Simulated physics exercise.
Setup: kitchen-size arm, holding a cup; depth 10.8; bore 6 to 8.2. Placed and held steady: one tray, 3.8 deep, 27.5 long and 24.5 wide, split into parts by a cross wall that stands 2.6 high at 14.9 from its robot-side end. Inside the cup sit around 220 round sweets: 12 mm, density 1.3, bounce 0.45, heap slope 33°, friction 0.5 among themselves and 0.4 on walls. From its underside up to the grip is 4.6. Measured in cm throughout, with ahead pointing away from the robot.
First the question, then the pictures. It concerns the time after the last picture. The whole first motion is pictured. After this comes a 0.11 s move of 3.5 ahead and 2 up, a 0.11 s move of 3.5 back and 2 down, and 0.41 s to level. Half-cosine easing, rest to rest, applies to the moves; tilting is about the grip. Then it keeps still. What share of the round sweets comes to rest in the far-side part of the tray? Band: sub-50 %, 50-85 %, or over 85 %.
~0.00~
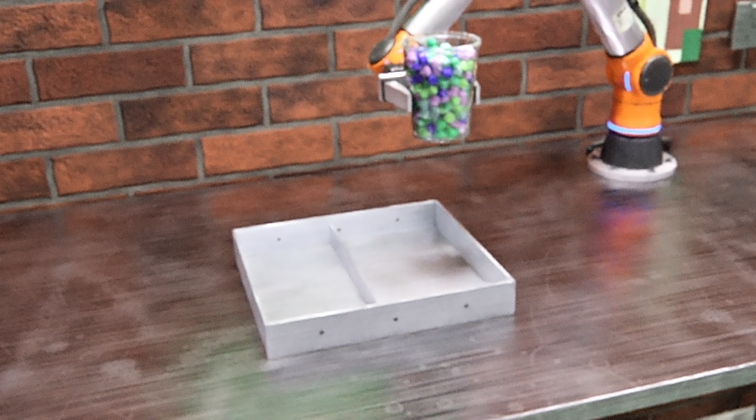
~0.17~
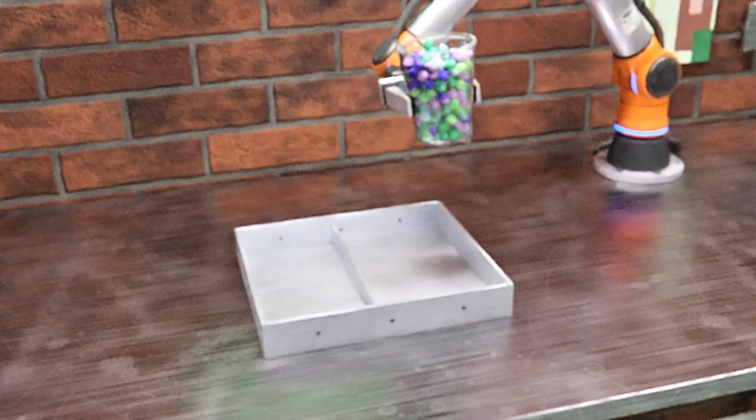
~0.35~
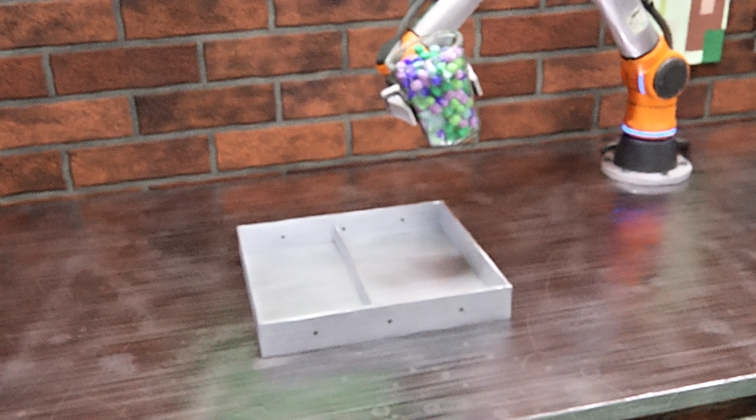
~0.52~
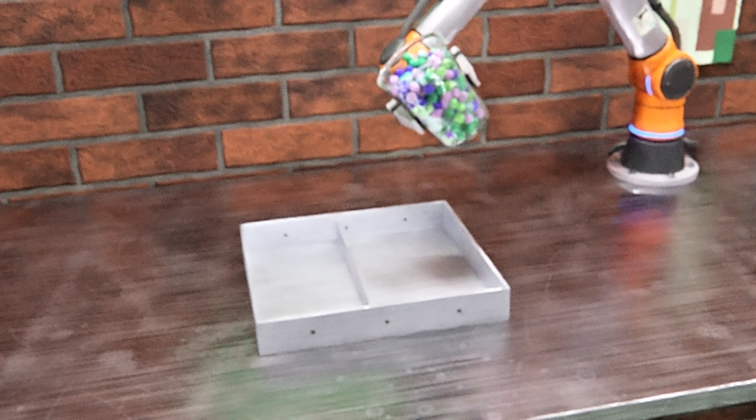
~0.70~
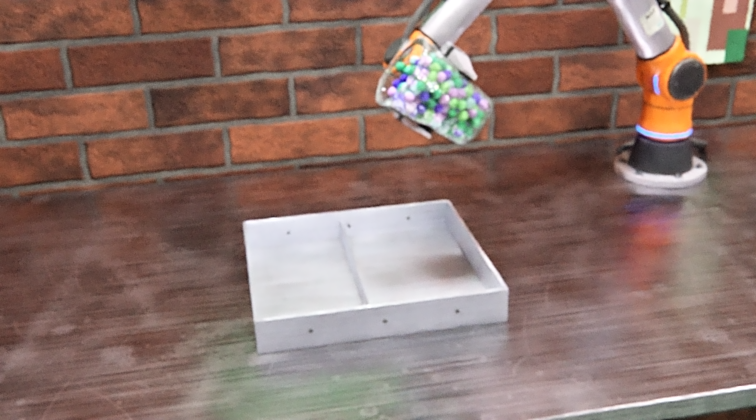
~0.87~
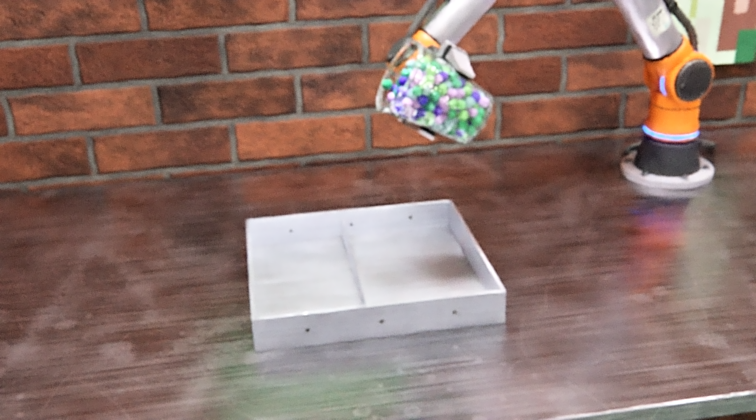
Band: Sub-50 %.
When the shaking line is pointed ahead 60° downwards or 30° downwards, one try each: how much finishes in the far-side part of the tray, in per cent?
About 0 and 5 per cent.
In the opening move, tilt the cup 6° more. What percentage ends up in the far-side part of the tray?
I'd put it at around 35 per cent.
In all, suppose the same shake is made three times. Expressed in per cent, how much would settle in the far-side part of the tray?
It would come to around 40 %.
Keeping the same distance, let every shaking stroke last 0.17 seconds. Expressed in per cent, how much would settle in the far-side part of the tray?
It would be some 5 %.
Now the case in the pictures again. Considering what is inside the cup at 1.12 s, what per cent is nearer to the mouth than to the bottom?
Estimate: Around 60 %.
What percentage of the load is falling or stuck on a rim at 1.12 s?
I'd put it near 30 per cent.
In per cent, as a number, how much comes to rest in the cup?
Near 65 in a hundred.
After 1.12 s, tilted 56° forward, highest piece 26 above the table; 151 in the cup, 64 in flight or on a rim.
After 1.37 s, tilted 12° forward, highest piece 28 above the table; 143 in the cup, 59 in the far-side part, 12 in the robot-side part, 1 in flight or on a rim.
After 1.70 s, level, highest piece 27 above the table; 143 in the cup, 58 in the far-side part, 12 in the robot-side part, 2 on the table or floor.
After 2.75 s, level, highest piece 27 above the table; 143 in the cup, 58 in the far-side part, 12 in the robot-side part, 2 on the table or floor.
In the end, 143 in the cup, 58 in the far-side part, 12 in the robot-side part, 2 on the table or floor. That is 27 % in the far-side part of the tray.
